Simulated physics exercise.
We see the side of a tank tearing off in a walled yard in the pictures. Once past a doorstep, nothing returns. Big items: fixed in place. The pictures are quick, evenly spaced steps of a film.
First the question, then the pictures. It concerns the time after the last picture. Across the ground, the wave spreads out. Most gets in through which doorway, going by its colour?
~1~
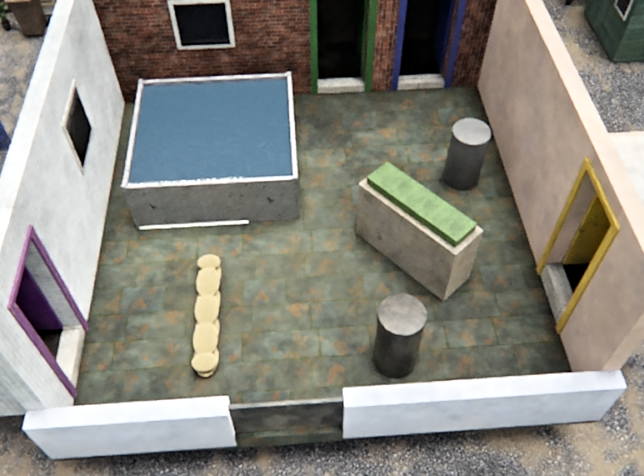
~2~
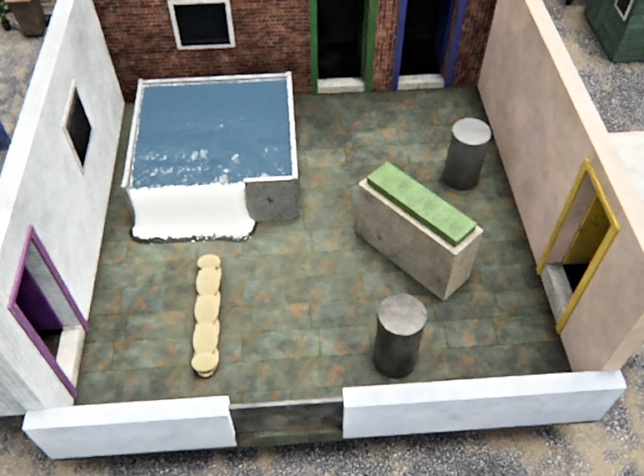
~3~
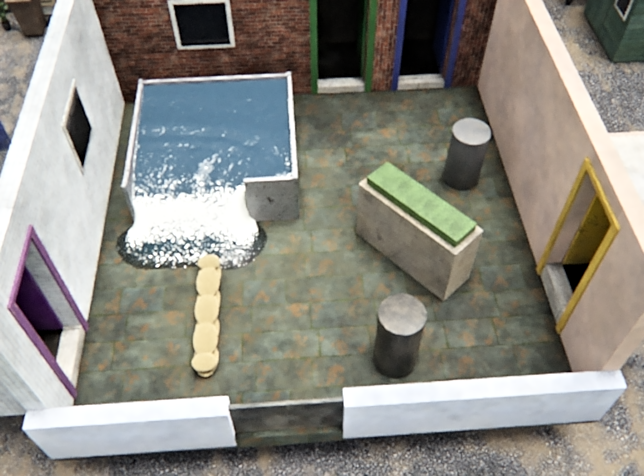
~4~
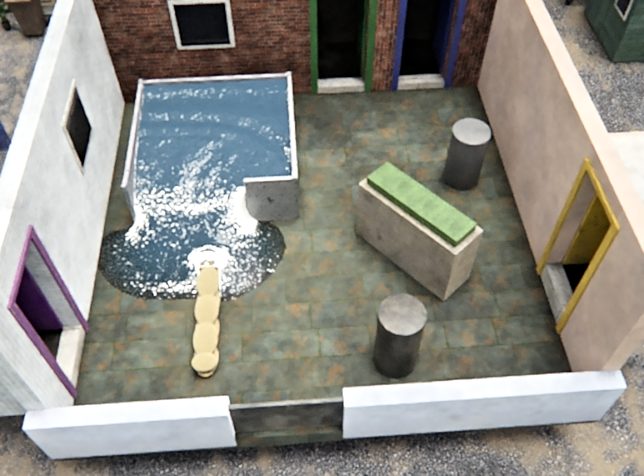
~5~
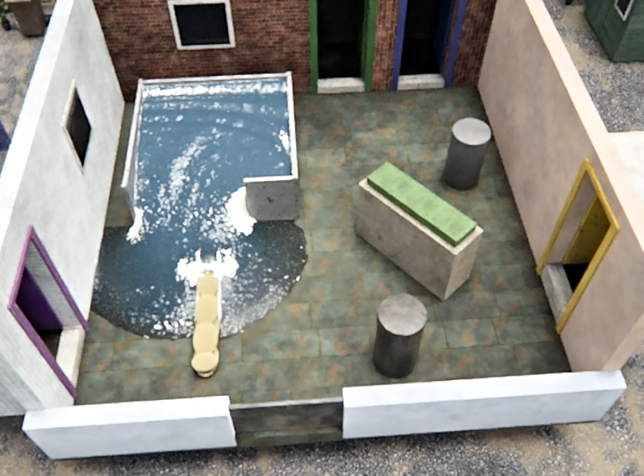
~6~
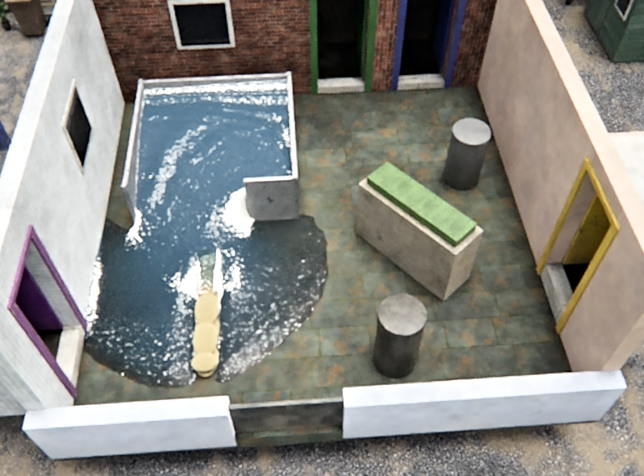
Through the purple door.
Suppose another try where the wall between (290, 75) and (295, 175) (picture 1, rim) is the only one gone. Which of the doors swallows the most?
That would be the one in blue, I think.
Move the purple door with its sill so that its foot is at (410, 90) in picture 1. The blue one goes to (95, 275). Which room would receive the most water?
The one in blue.
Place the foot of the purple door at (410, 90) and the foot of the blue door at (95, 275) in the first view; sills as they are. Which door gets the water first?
My answer is the one in blue.
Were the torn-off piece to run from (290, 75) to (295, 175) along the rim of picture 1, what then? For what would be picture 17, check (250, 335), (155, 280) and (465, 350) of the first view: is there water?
Listed as asked, the three spots end up still bare, still bare and wetted.
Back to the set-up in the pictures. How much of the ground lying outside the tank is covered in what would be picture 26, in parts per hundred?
55 %, roughly.
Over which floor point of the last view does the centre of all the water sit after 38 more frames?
Around pixel (278, 268) of the last picture.
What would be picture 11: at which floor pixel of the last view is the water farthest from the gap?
My guess would be about (374, 411).
A moment on, water covers 35 % of the floor; yellow door not reached, purple door wet at the sill, nothing in, green door not reached, blue door not reached.
Next, water covers 45 % of the floor; yellow door not reached, purple door some in, green door not reached, blue door not reached.
Then, water covers 55 % of the floor; yellow door wet at the sill, nothing in, purple door a lot in, green door not reached, blue door not reached.
Later, water covers 85 % of the floor; yellow door wet at the sill, nothing in, purple door a lot in, green door wet at the sill, nothing in, blue door wet at the sill, nothing in.
In the end, water covers 95 % of the floor; yellow door wet at the sill, nothing in, purple door a lot in, green door a trickle in, blue door wet at the sill, nothing in; the purple door has let in the most.
